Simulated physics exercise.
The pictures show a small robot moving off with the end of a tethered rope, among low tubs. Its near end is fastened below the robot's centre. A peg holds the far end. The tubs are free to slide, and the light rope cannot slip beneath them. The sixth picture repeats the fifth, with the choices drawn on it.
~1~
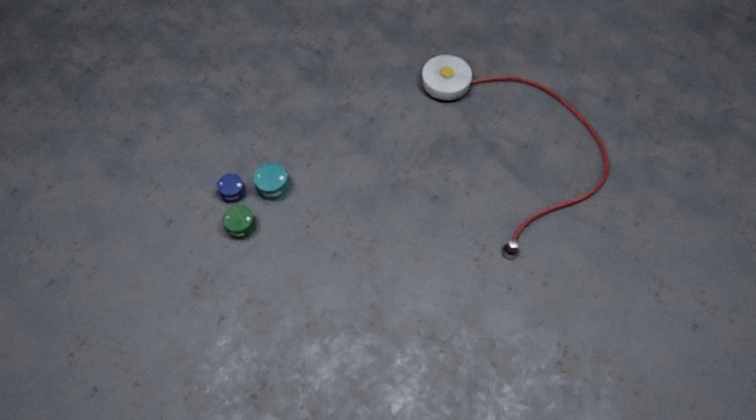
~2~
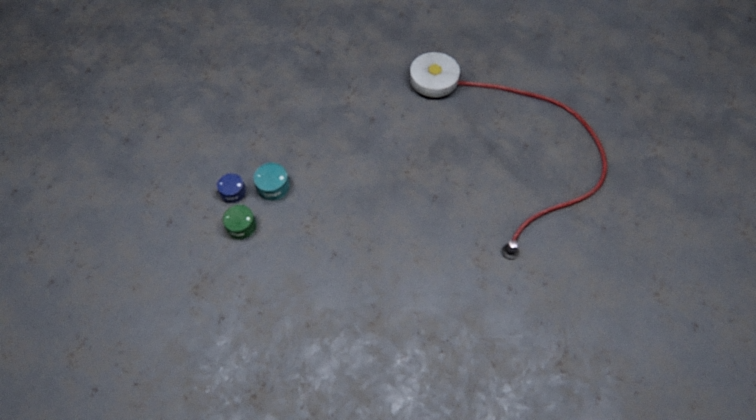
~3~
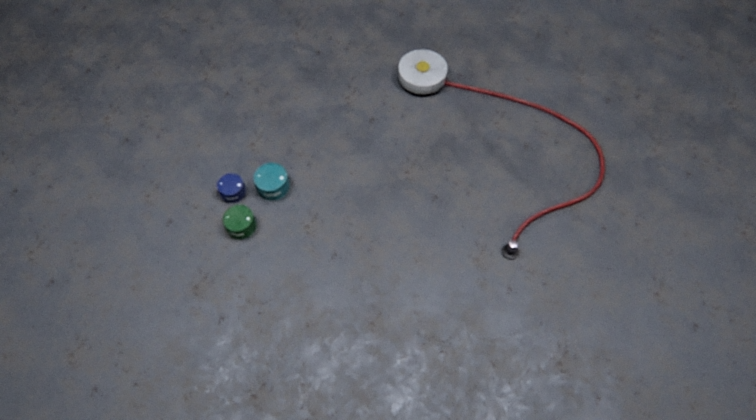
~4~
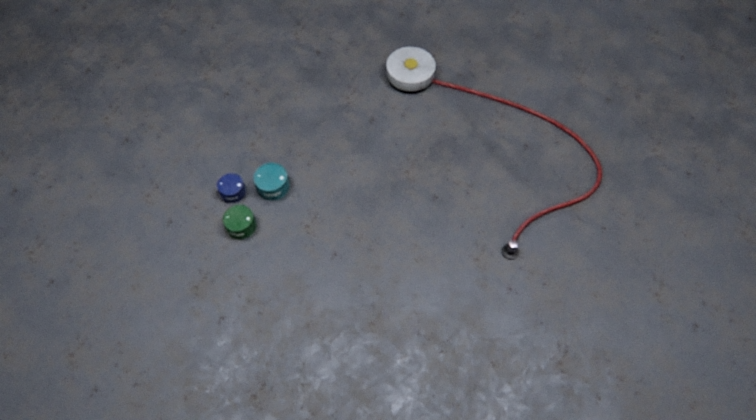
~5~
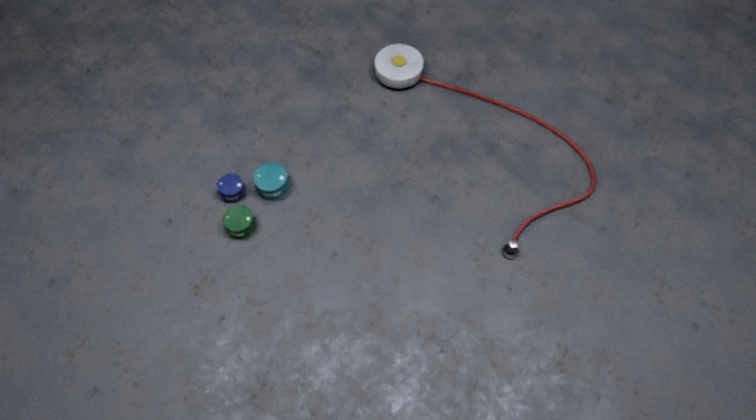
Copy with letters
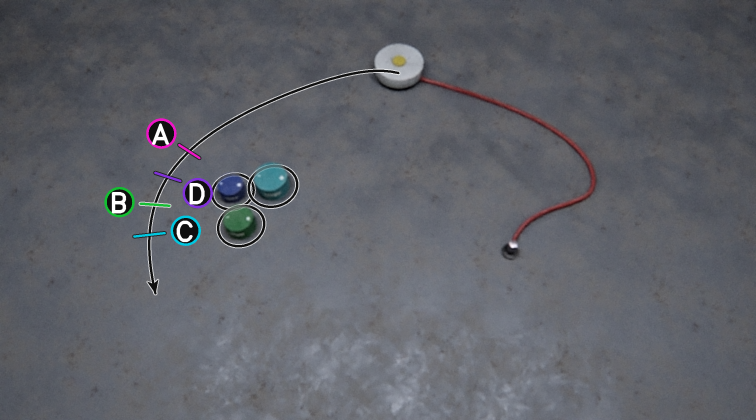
On a mottled grey floor, a round white robot trailing a red rope slides slowly left, while three small tubs stay still.
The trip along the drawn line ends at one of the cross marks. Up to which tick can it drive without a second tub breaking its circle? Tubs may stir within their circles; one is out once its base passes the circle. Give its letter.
Stop at C.
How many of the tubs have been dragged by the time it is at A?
By then, none.
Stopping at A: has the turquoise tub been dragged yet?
No.
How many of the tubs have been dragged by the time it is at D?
By then, none.
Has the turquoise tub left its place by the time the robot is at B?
No.
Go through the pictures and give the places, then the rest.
Turquoise tub (272, 182); green tub (240, 222); robot (446, 79), in the first picture.
Robot (434, 76); turquoise tub (272, 182), in the second picture.
Robot (422, 73); peg (512, 248), in the third picture.
Robot (411, 70); turquoise tub (272, 182), in the fourth picture.
Robot (399, 67); peg (512, 248); blue tub (232, 188); turquoise tub (272, 182), in the fifth picture.
On the marked copy, A at (189, 151); B at (155, 205); C at (150, 235); D at (168, 177); the route from (399, 73) via (219, 129) to (155, 294).
With C. Early on, robot (291, 87).
Further on, robot (190, 143).
At the end, robot (146, 230); none over the rings.
As for the rest, A is within the limit but short; B is within the limit but short; D is within the limit but short.
